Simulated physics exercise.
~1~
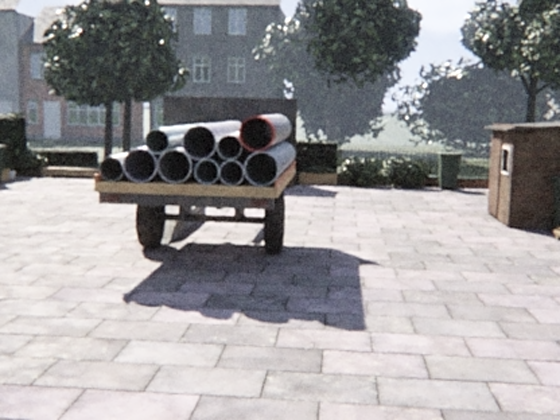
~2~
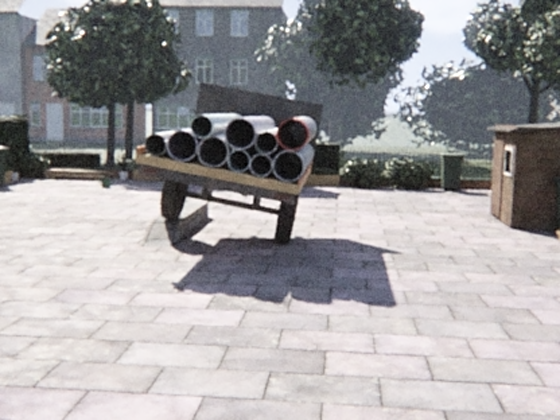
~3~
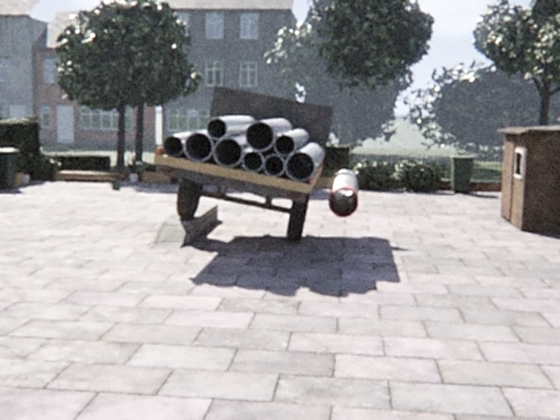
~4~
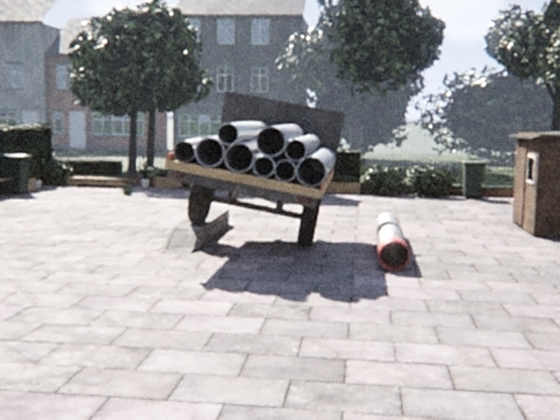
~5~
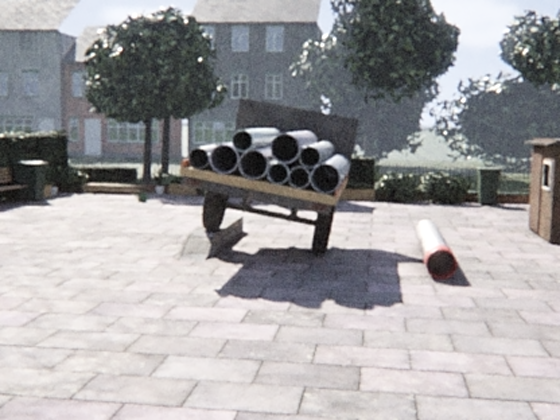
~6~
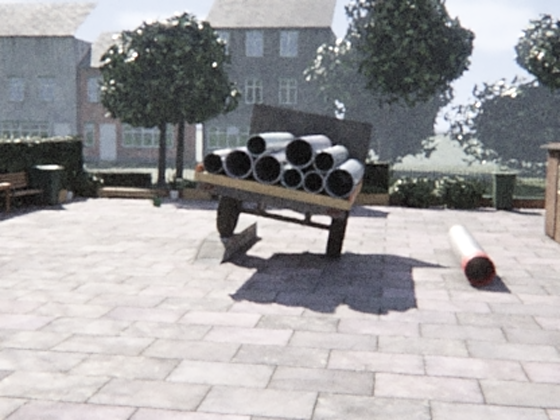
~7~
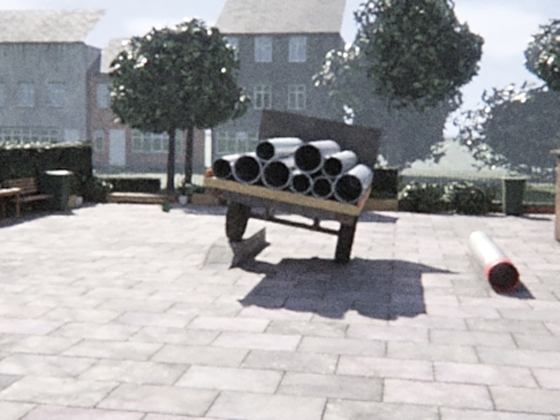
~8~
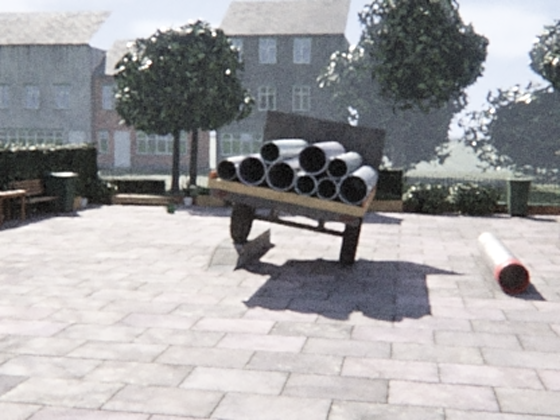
A trailer stacked with hollow metal pipes tipped down to the right in a paved square, and the red-marked pipe rolled off that side and dropped to the ground, coming to lie on the paving while the others stayed on the leaning deck.
